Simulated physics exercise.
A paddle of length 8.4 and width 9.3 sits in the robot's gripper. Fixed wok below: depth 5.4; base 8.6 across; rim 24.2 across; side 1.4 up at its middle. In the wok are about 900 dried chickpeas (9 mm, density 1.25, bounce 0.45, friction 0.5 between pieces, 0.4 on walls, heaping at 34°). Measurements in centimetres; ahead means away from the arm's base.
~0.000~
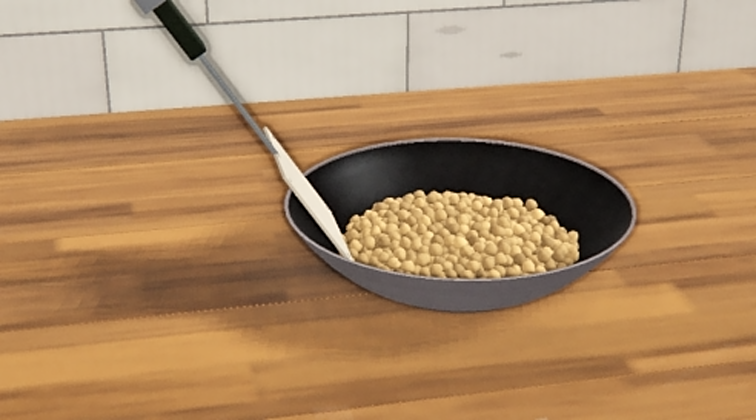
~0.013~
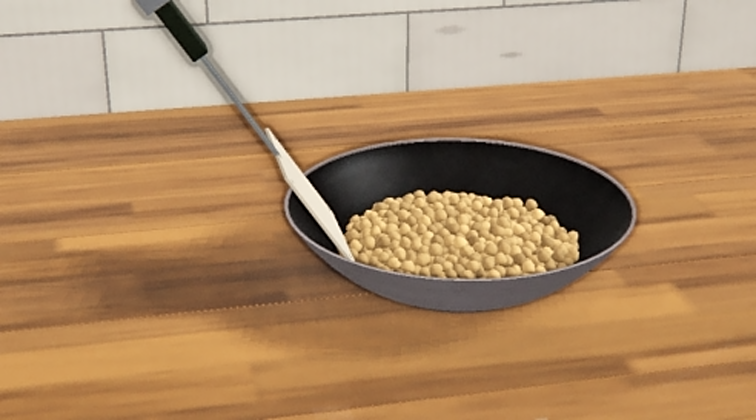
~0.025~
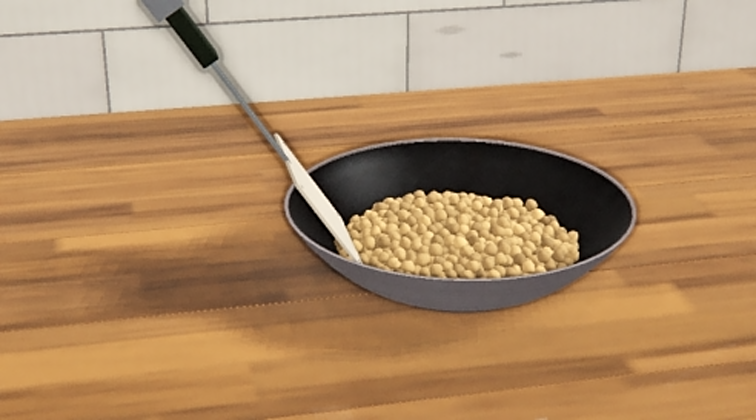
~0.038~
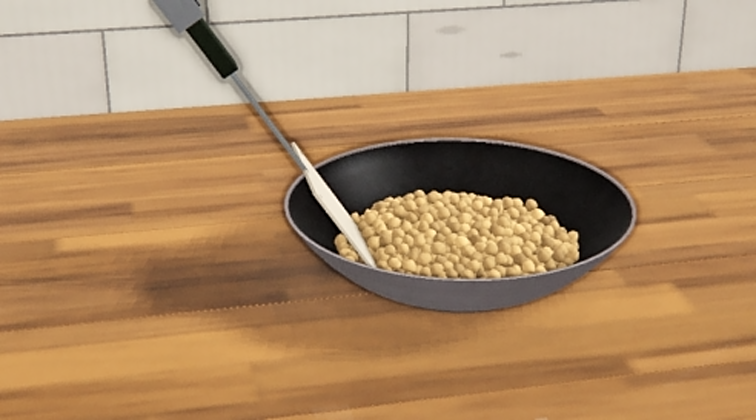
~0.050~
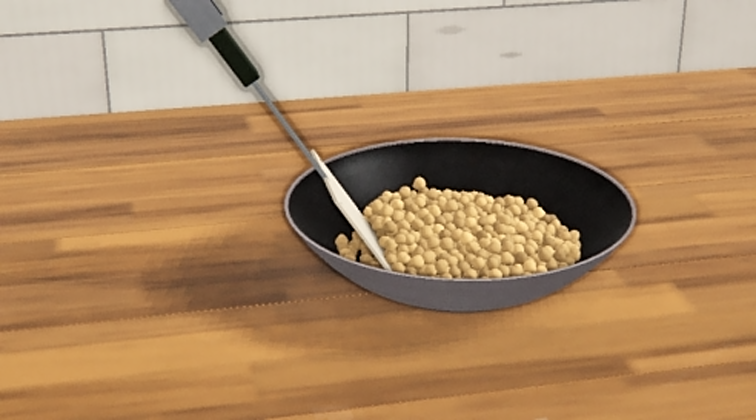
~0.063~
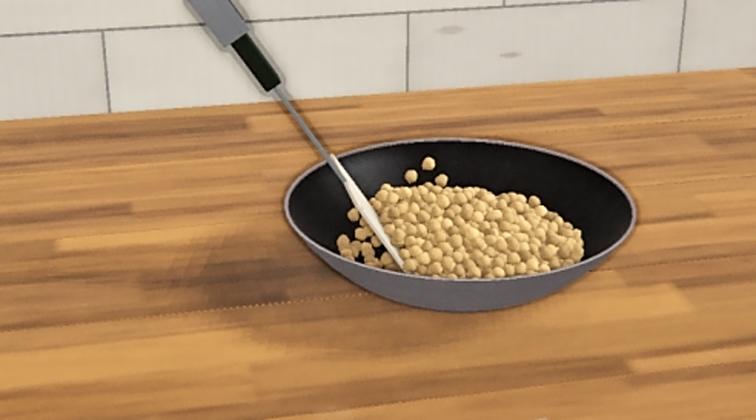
On a wooden counter by a white tiled wall, a white paddle held by a robot's gripper pushed slowly rightward into a dark wok of chickpeas, and a few of them hopped up near the back.
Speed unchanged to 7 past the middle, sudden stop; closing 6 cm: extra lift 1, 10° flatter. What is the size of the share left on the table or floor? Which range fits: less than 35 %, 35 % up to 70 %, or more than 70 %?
The range that fits is 35 % up to 70 %.
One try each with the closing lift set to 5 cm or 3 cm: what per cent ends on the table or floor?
Roughly 35 per cent, then 40 per cent.
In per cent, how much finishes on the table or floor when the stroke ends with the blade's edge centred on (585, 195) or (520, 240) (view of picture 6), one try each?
The two tries give near 55 and near 15 in a hundred.
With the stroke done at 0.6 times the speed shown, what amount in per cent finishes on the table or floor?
Near 20 in a hundred.
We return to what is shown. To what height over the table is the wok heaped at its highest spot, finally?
Close to 5.5 centimetres high.
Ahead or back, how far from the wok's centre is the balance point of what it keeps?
About 3.5 centimetres ahead.
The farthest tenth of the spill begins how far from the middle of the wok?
That's near 40 cm.
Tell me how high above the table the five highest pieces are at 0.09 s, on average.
Roughly 8 centimetres.
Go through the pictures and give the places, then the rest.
The first frame shows the paddle top edge at (274, 151), sloping 57°; upper third of the load around (455, 234), from x 340 to 575, top at y 195; 900 in the wok.
The second frame shows the paddle top edge at (275, 152), sloping 57°; upper third of the load around (455, 234), from x 340 to 575, top at y 195.
The third frame shows the paddle top edge at (285, 158), sloping 57°; upper third of the load around (455, 234), from x 340 to 575, top at y 195.
The fourth frame shows the paddle top edge at (303, 167), sloping 57°; upper third of the load around (455, 232), from x 340 to 575, top at y 195.
The fifth frame shows the paddle top edge at (323, 175), sloping 57°; upper third of the load around (454, 227), from x 340 to 575, top at y 185.
The sixth frame shows the paddle top edge at (343, 179), sloping 57°; upper third of the load around (457, 224), from x 345 to 580, top at y 165; 900 in the wok.
After 0.09 s, sloping 57°, highest piece 9 above the table; 900 in the wok.
After 0.13 s, sloping 54°, highest piece 10 above the table; 900 in the wok.
After 0.34 s, sloping 47°, highest piece 9 above the table; 501 in the wok, 220 on the table or floor, 179 on the blade or in flight.
After 1.39 s, sloping 47°, highest piece 5 above the table; 501 in the wok, 399 on the table or floor.
In the end, 501 in the wok, 399 on the table or floor. That is 44 % on the table or floor.
